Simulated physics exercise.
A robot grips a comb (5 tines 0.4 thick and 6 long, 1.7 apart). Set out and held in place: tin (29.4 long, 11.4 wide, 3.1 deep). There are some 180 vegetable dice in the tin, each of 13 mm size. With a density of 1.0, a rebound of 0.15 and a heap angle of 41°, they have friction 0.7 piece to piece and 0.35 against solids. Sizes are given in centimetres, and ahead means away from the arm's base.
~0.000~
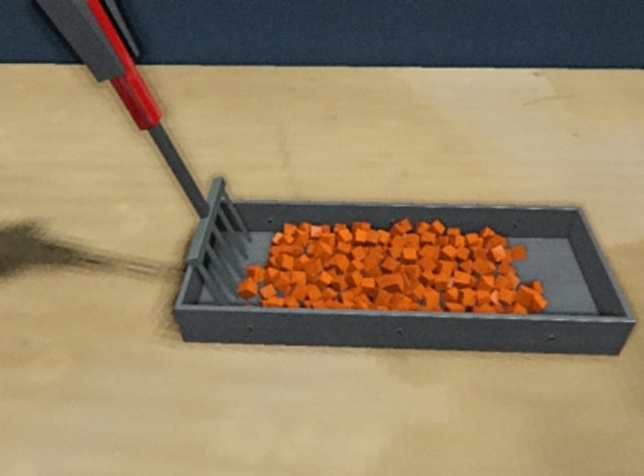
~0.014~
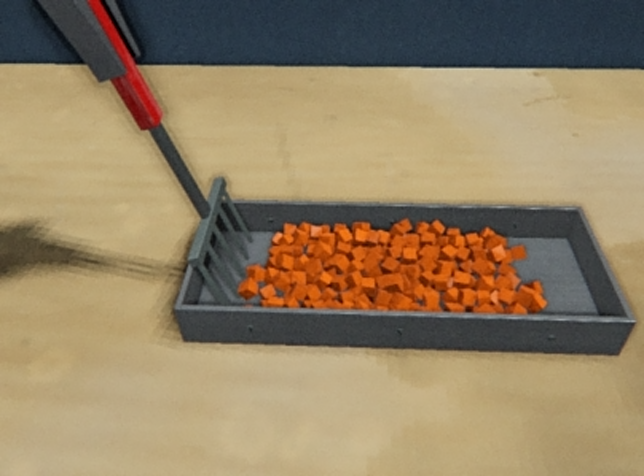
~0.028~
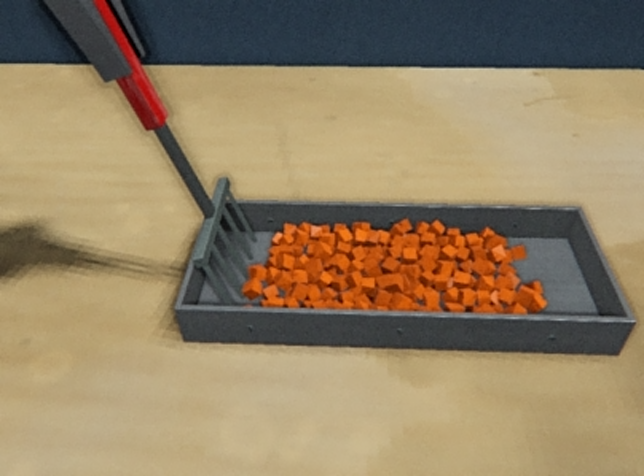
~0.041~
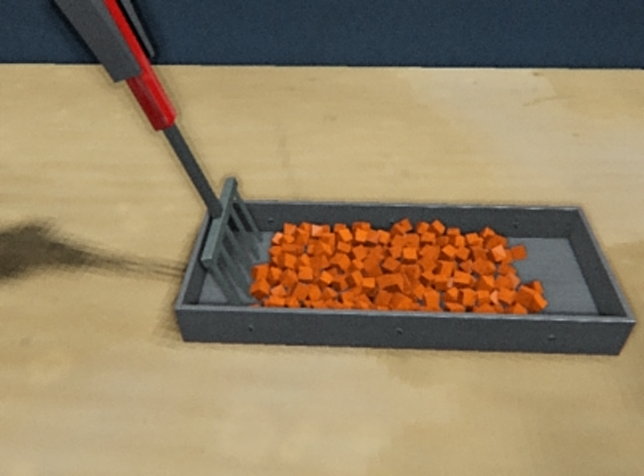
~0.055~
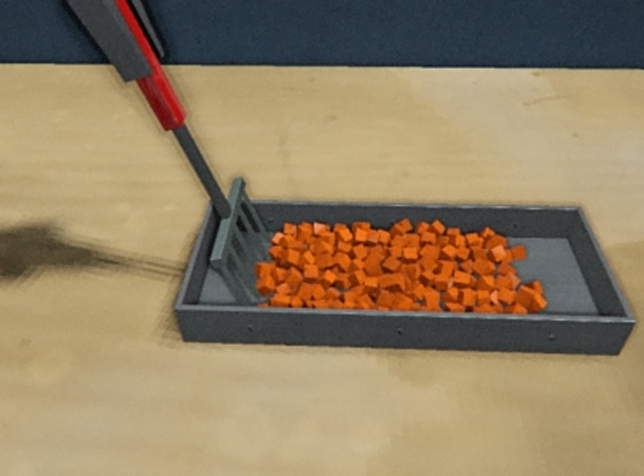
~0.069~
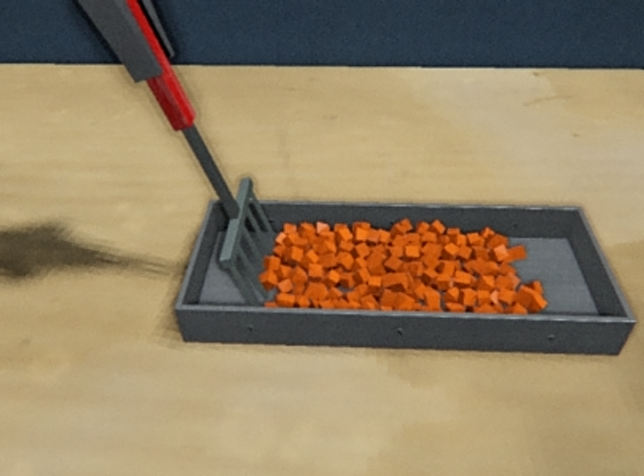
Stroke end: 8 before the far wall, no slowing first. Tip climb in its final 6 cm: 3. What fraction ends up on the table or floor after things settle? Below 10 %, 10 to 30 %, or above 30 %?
Below 10 %.
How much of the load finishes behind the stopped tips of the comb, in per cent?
About 40 percent of the load.
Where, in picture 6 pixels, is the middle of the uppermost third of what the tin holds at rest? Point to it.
Centre, approx.: (511, 260).
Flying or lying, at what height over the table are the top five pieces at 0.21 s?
I'd put them at some 3 centimetres up.
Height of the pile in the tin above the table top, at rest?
5.0 cm or so.
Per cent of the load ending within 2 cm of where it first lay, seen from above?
Around 0 in a hundred.
After 0.21 s, sloping 72°, highest piece 3 above the table; 185 in the tin.
After 0.35 s, sloping 72°, highest piece 7 above the table; 184 in the tin, 1 in flight or on the tool.
After 0.62 s, sloping 72°, highest piece 4 above the table; 183 in the tin, 2 on the table or floor.
After 1.32 s, sloping 72°, highest piece 4 above the table; 183 in the tin, 2 on the table or floor.
At rest, 183 in the tin, 2 on the table or floor. That is 1 % on the table or floor.
